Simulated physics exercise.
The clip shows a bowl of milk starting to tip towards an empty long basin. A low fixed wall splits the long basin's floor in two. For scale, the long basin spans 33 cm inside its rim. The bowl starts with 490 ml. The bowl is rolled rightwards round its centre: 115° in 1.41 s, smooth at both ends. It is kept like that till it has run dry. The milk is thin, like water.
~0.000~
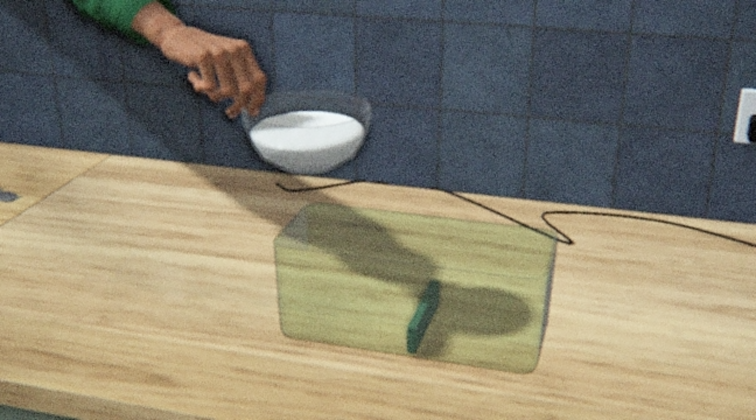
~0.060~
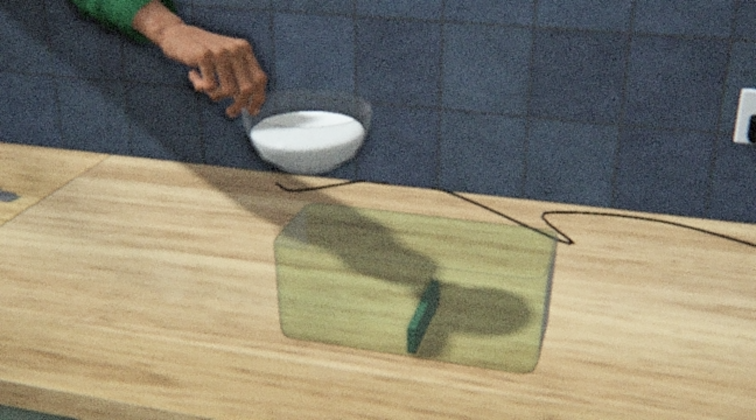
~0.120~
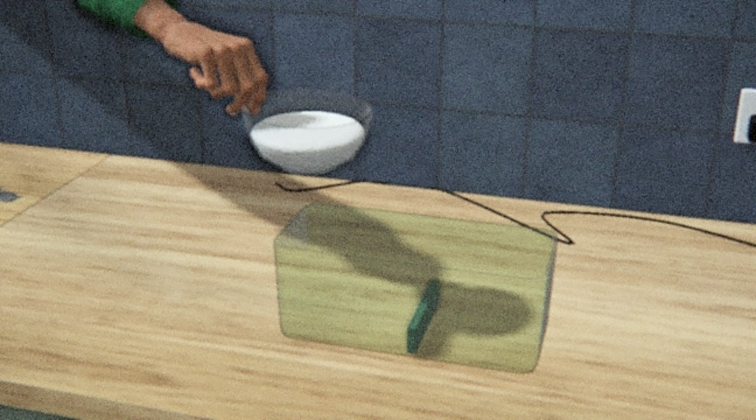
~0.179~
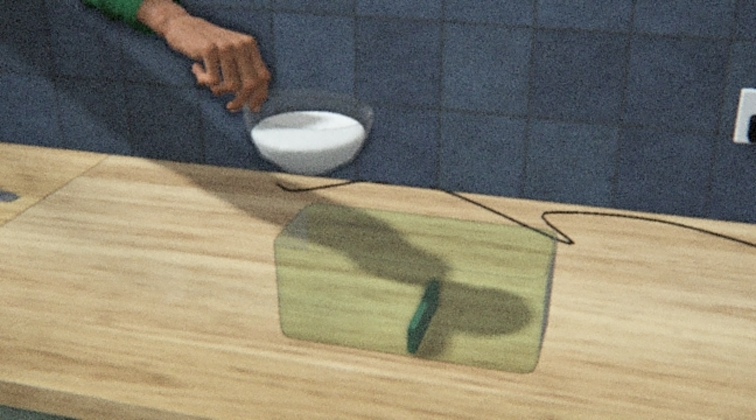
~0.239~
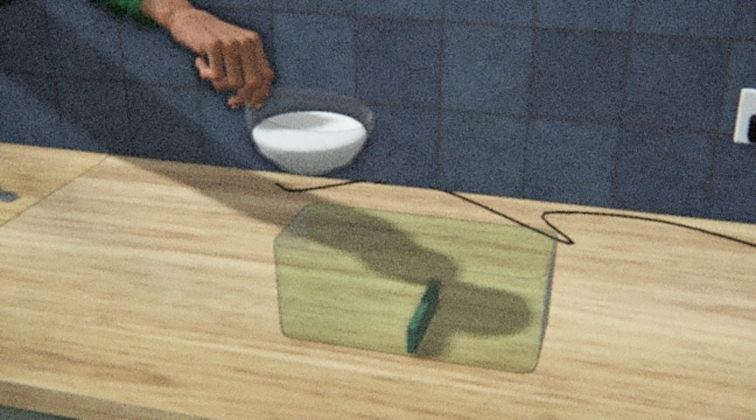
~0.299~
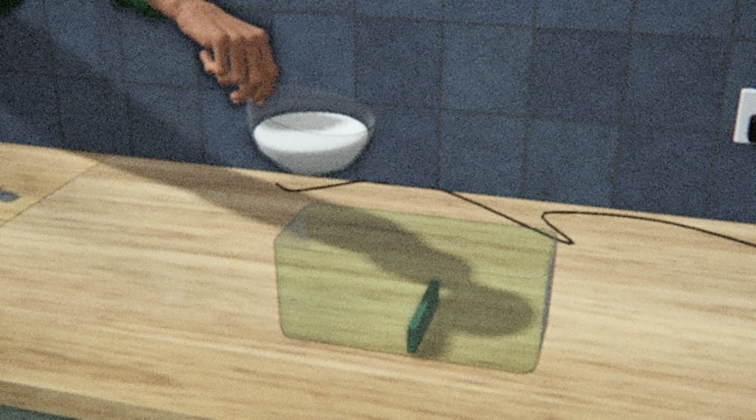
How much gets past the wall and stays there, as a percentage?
About 20 per cent.
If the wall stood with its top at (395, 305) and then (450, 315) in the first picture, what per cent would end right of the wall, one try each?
First 65, then 10 per cent.
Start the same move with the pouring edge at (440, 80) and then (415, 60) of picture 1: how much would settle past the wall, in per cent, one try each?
In turn about 95 and 85 per cent.
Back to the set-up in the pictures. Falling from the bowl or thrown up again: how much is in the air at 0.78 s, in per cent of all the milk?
Some 32 per cent.
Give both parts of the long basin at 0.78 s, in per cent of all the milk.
Near 18 on the left, 2 on the right.
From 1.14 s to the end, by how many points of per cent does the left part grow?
Near 2 in a hundred.
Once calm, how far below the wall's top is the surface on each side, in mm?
Some 20 mm on the left and 32 mm on the right.
After 0.78 s the tilt is 67° and 49 per cent is still to pour, 18 is left of the wall and 2 right of it.
After 1.14 s the tilt is 105° and 0 per cent is still to pour, 79 is left of the wall and 18 right of it.
After 1.51 s the tilt is 115° and 0 per cent is still to pour, 80 is left of the wall and 20 right of it.
After 1.91 s the tilt is 115° and 0 per cent is still to pour, 80 is left of the wall and 20 right of it.
In the end 80 per cent lies left of the wall, 20 right of it and 0 outside.
